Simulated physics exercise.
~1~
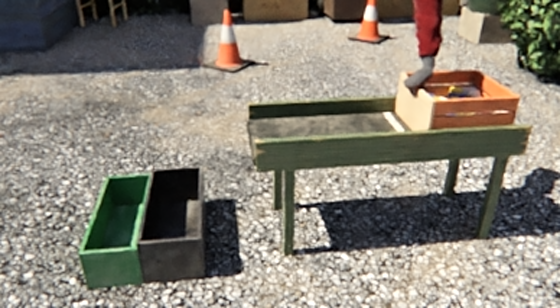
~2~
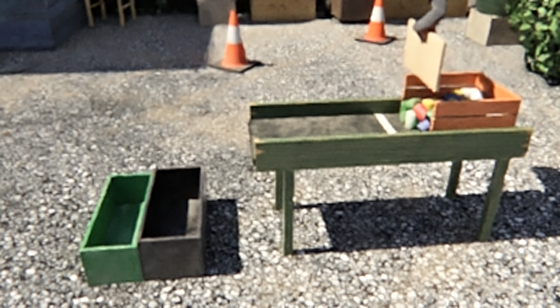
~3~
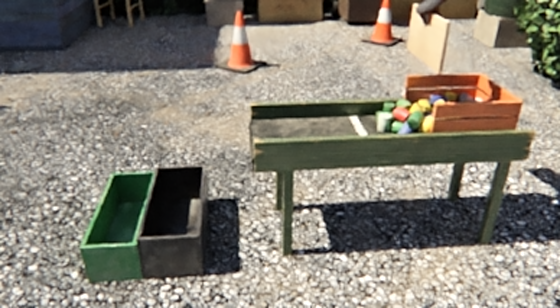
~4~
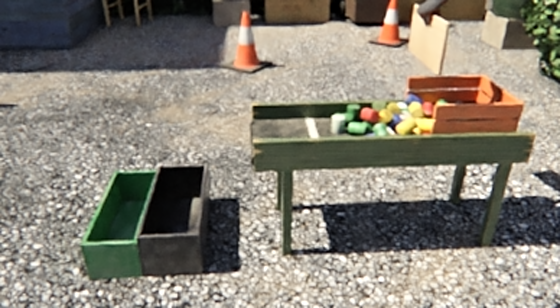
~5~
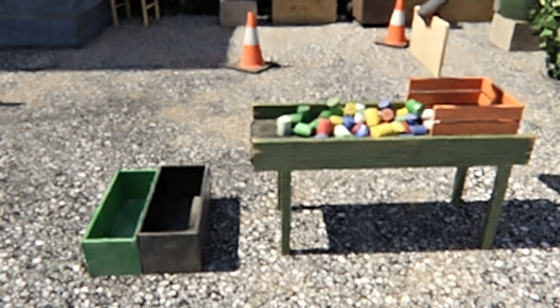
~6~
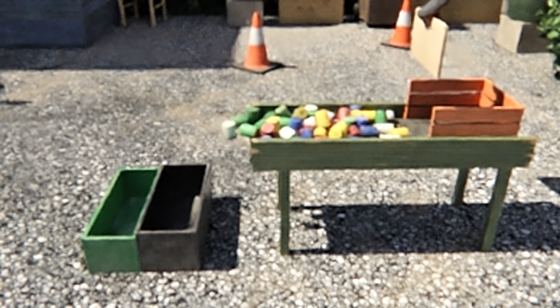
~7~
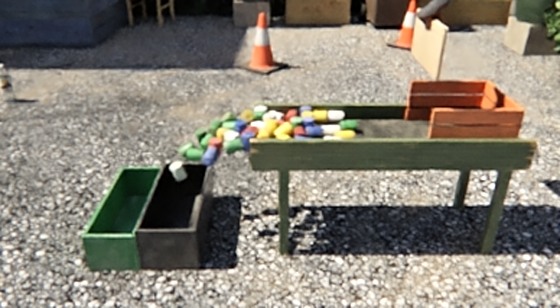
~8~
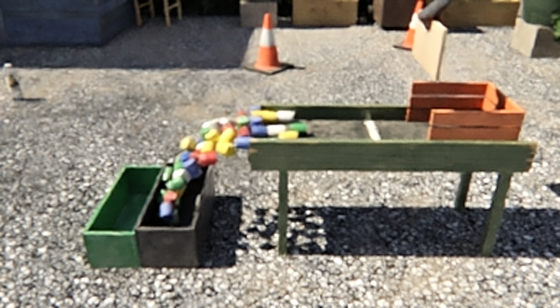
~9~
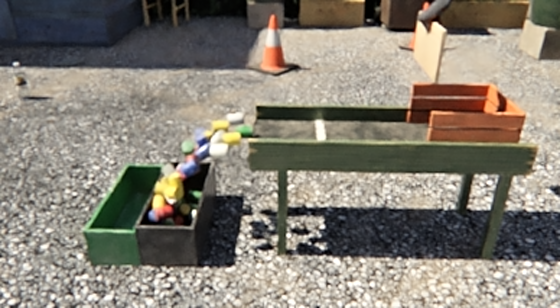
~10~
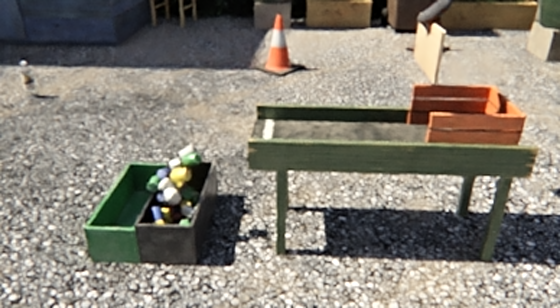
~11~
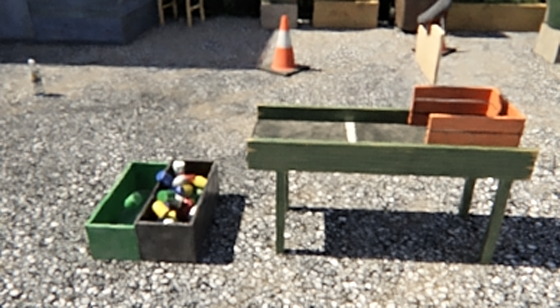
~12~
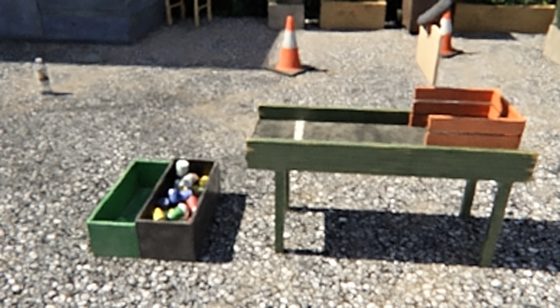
Gloved hand lifting a wooden gate from an orange crate, colourful pieces riding a belt left and tumbling mostly into a black tub.
